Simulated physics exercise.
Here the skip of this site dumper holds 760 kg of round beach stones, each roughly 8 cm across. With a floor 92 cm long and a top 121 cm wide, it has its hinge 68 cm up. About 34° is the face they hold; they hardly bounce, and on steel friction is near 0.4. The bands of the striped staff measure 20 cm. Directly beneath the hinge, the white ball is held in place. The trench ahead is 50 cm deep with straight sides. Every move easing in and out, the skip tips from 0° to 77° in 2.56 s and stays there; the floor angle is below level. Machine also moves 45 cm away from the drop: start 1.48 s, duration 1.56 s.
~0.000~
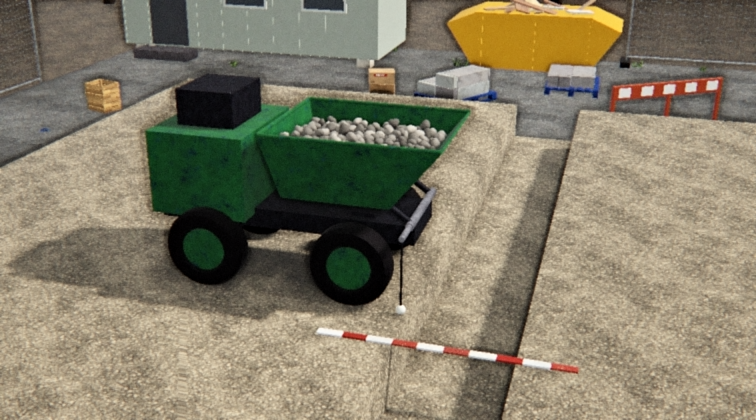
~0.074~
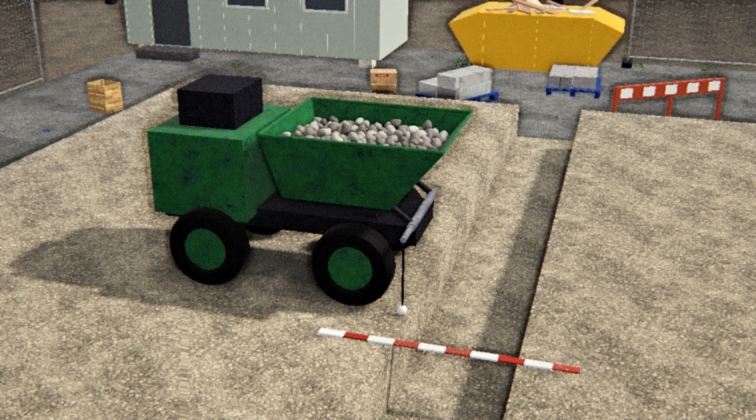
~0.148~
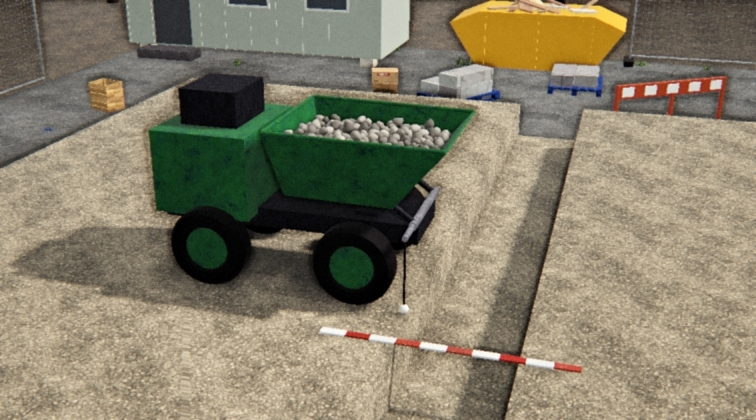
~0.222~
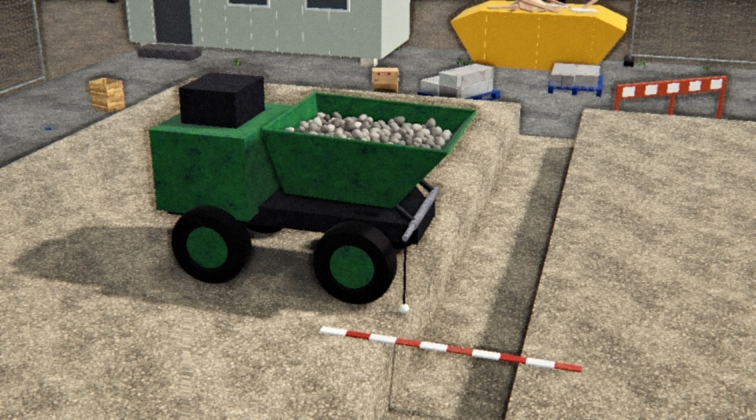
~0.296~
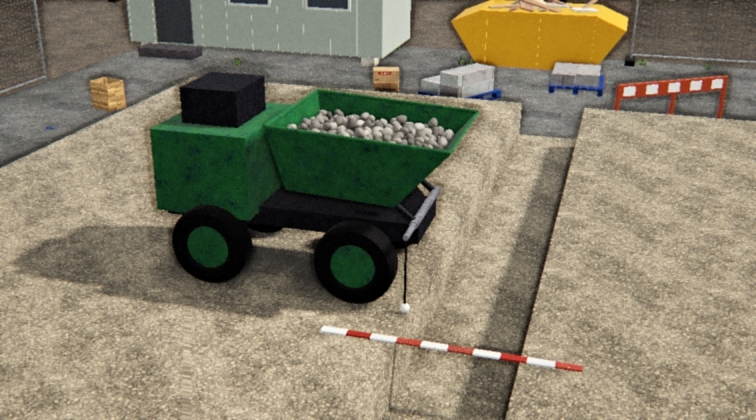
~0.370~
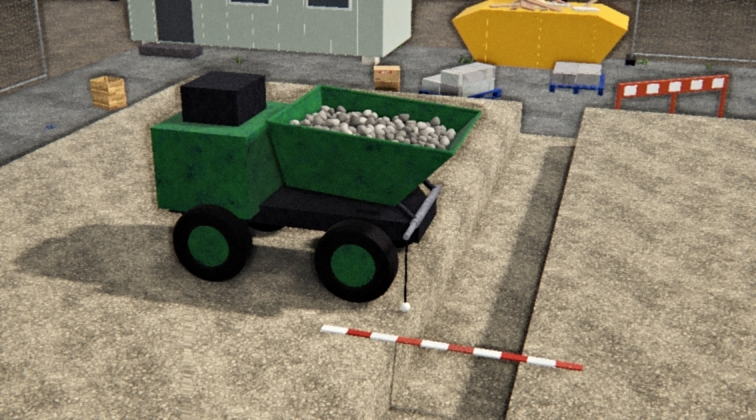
A green dumper beside a trench slowly tilts its stone-filled skip slightly toward the right.
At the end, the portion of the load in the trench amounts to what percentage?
It amounts to roughly 60 per cent.
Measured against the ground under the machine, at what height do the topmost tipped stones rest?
Close to 18 cm above that ground.
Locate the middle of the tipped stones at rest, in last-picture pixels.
(521, 326).
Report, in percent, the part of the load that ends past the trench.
Share of load: Approx. 40 %.
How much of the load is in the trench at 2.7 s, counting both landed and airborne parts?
Close to 45 per cent at that time.
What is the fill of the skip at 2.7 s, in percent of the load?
Some 20 percent of the load is still in there.
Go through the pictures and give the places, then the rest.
The skip is at 0°, its lip at (441, 153); the top of the load is at (367, 130), in the first frame.
The skip is at 0°, its lip at (443, 153); the top of the load is at (368, 130); the stones move at 0.1 m/s on average, in the second frame.
Lip at (446, 153), floor tilted 1°, highest stones at (366, 128); the stones move at 0.1 m/s on average, in the third frame.
The skip is at 2°, its lip at (448, 153); the top of the load is at (361, 127); the stones move at 0.2 m/s on average, in the fourth frame.
The skip is at 3°, its lip at (450, 153); the top of the load is at (354, 124); the stones move at 0.2 m/s on average, in the fifth frame.
Lip at (453, 154), floor tilted 4°, highest stones at (349, 119); the stones move at 0.3 m/s on average, in the sixth frame.
After 1.9 s the floor is at 65°; 94 % in the skip, 6 % in the trench; the foremost stones are at (544, 240).
After 2.7 s the floor is at 77°; 18 % in the skip, 44 % in the trench, 38 % past the trench; the foremost stones are at (710, 319).
After 3.5 s the floor is at 77°; 0 % in the skip, 62 % in the trench, 38 % past the trench; the foremost stones are past the picture's edge.
After 6.2 s the floor is at 77°; 0 % in the skip, 62 % in the trench, 38 % past the trench; the foremost stones are past the picture's edge.
